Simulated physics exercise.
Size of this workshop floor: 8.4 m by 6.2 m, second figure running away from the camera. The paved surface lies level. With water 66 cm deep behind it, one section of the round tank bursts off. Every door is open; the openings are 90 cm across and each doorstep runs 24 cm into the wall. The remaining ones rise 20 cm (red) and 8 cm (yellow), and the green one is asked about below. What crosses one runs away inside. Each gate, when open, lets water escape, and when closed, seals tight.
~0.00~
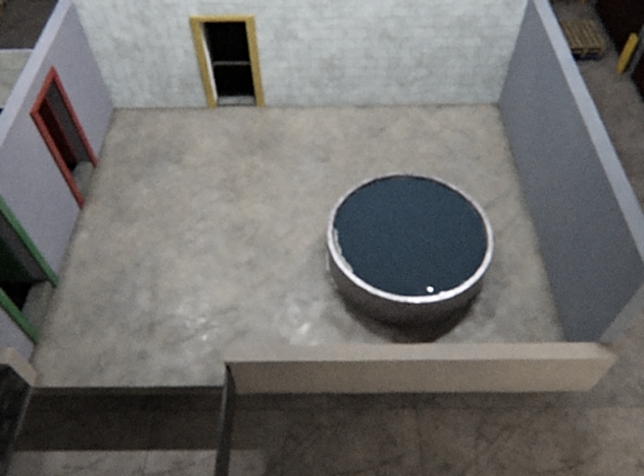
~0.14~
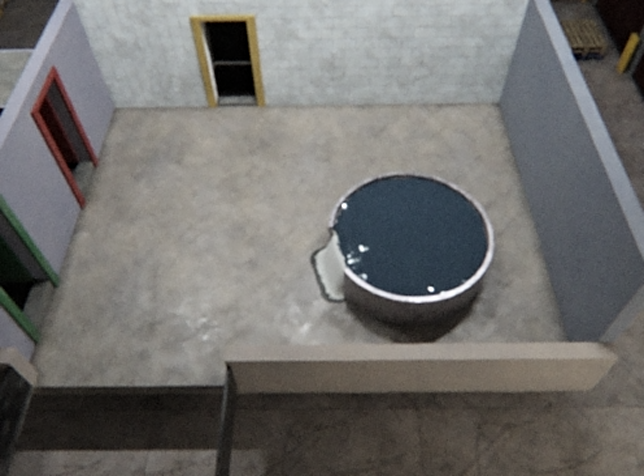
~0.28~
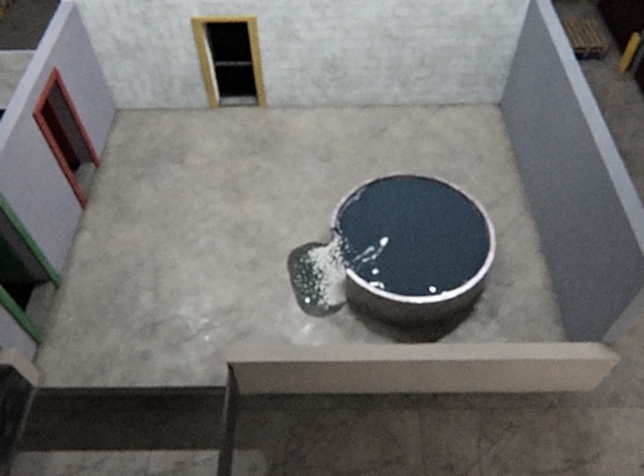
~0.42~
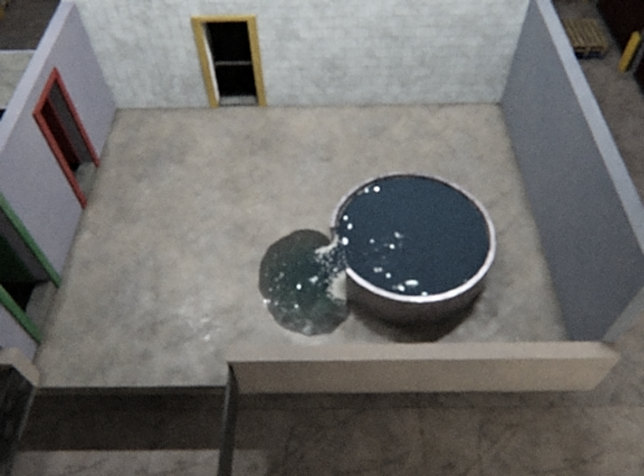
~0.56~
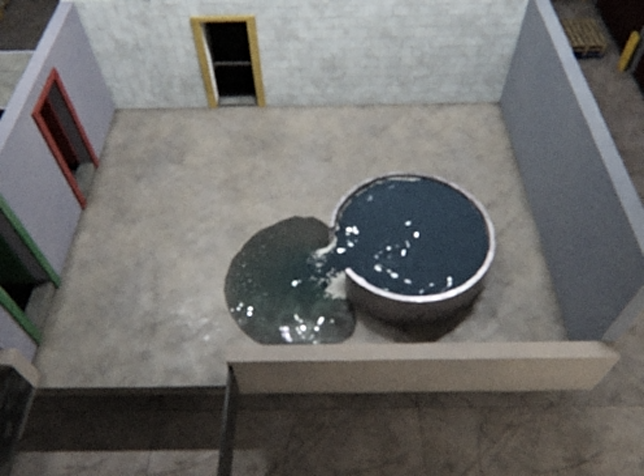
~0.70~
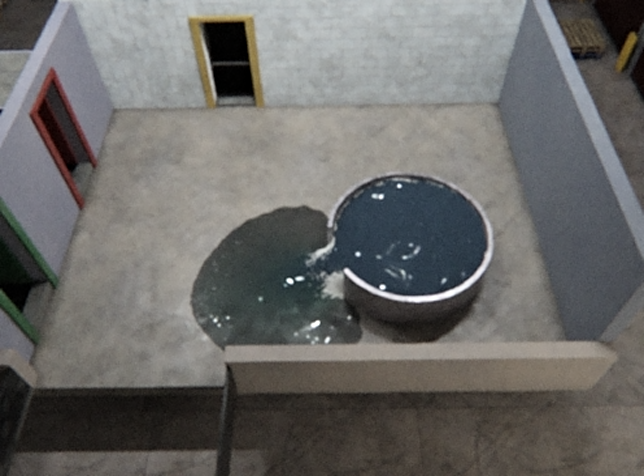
Dark water bursts from the left side of a round tank in a walled workshop room with yellow, red and green doorways, then spreads across the bare floor in a widening, glinting pool toward the left and the front wall.
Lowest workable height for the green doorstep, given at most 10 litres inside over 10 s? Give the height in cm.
Roughly 17 cm.
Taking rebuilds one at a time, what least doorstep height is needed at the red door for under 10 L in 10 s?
At the red door it takes roughly 8.5 centimetres.
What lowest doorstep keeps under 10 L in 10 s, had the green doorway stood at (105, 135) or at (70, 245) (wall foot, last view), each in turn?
7.5 and 14.5 cm.
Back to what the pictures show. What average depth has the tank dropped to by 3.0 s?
Mean depth: Approx. 38 cm.
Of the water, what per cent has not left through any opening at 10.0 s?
About 68 per cent.
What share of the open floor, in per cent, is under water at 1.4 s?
25 %.
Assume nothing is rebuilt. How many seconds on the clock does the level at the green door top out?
About 2.8 seconds.
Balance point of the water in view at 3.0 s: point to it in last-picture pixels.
The water is centred near (318, 266).
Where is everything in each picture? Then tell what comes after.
Still water, 66 cm deep, in the round tank at (409, 234); the green door at (20, 277) is dry, in the first picture.
The front is at (328, 295), 0.3 m from the gap at (335, 266); 0.2 m2 of floor is wet, 66 cm left at the back, in the second picture.
The front is at (301, 296), 0.7 m from the gap at (337, 267); 0.8 m2 of floor is wet, 66 cm left at the back, in the third picture.
The gap is at (337, 268), the front 1.3 m out at (265, 290); the back of the round tank holds 66 cm, in the fourth picture.
The gap is at (336, 267), the front 1.8 m out at (231, 303); the back of the round tank holds 66 cm, in the fifth picture.
The front is at (197, 303), 2.4 m from the gap at (335, 267); 5.3 m2 of floor is wet, 66 cm left at the back; 2.5 m in a straight line remain to the green door at (20, 278), in the sixth picture.
After 1.4 s water covers 25 % of the floor, deepest (36 cm) near (331, 280); it has not reached the green door.
After 3.0 s water covers 40 % of the floor, deepest (25 cm) near (39, 373); 19 cm at the green door, 0 litres in over its 25 cm doorstep.
After 10.0 s water covers 75 % of the floor, deepest (10 cm) near (331, 280); 7 cm at the green door, 0 litres in over its 25 cm doorstep.
At the green door as built, the water arrived by 1.7 s and peaked near 22 cm at 2.8 s.
Run again over the same 10 s with other heights there, 33 litres in over 13.5 cm, 3 litres over 18.5 cm. The limit of 10 litres is kept from about 17 cm up.
